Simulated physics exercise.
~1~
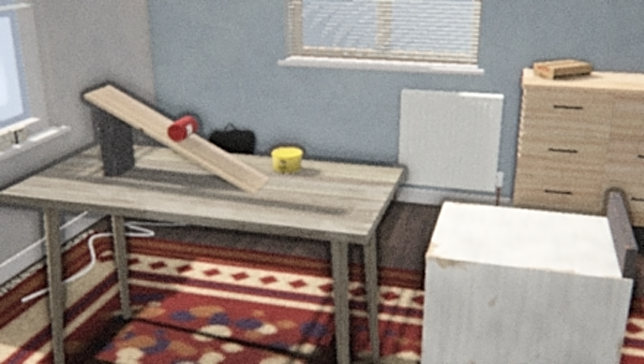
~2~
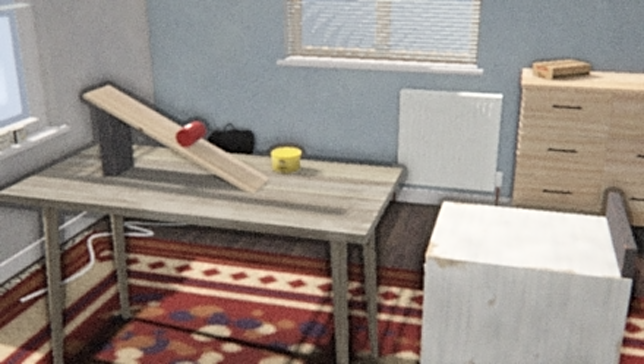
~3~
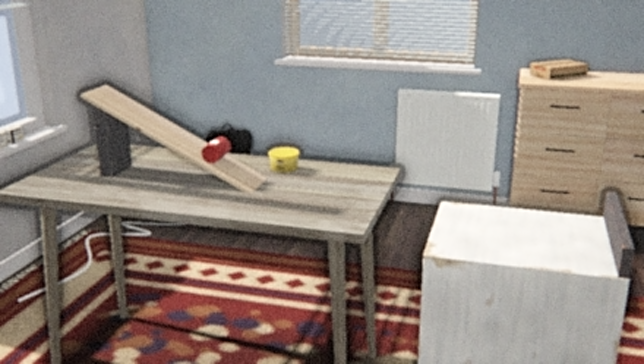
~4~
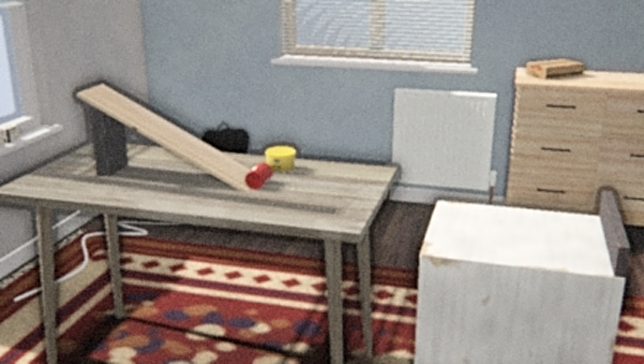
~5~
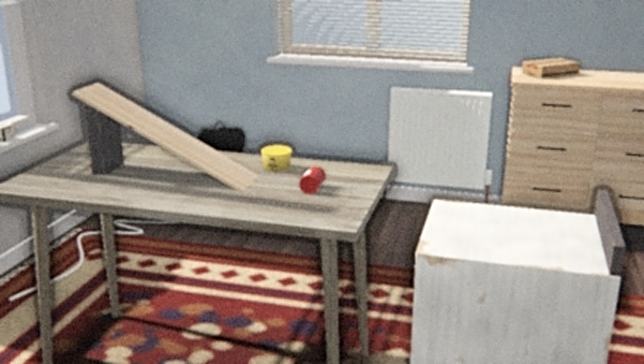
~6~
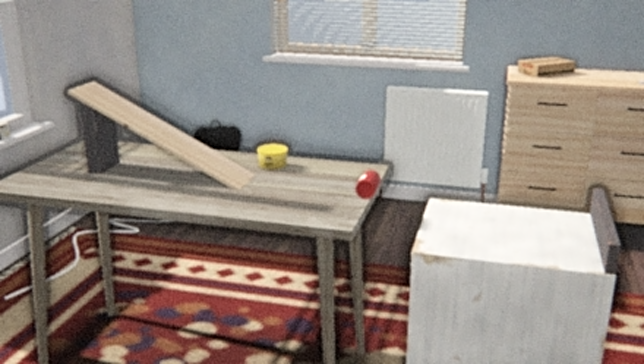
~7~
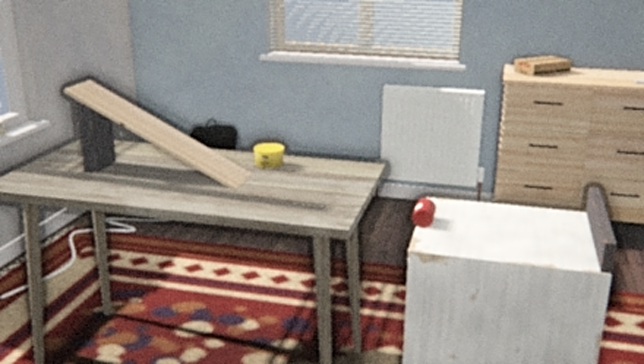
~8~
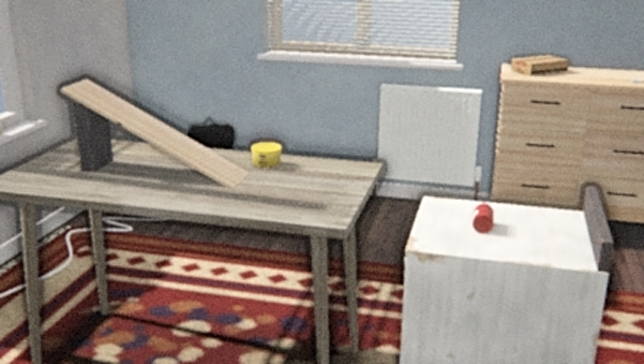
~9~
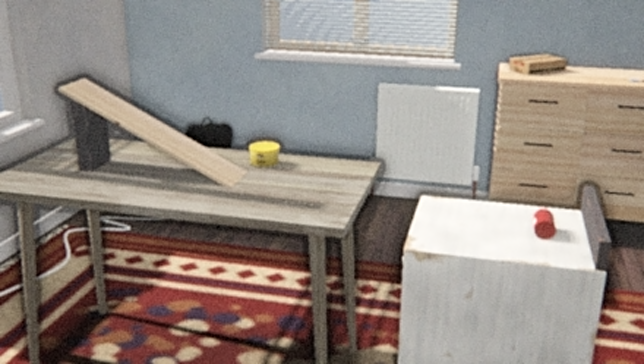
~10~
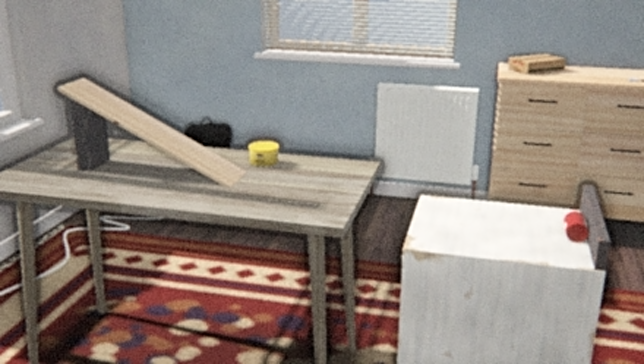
In a blue-walled room with a patterned red rug, seen from slightly above as the view drifts a little to the right, a wooden table stands to the left of a white cabinet, with a gap between them. A plank ramp slopes down to the right on the table, near a yellow tub and a dark object. A red jar on its side rolls down the ramp and across the tabletop to the right edge. It crosses the gap, lands on the lower cabinet top and rolls on, ending against the dark batten at the far end, while the tub stays put.
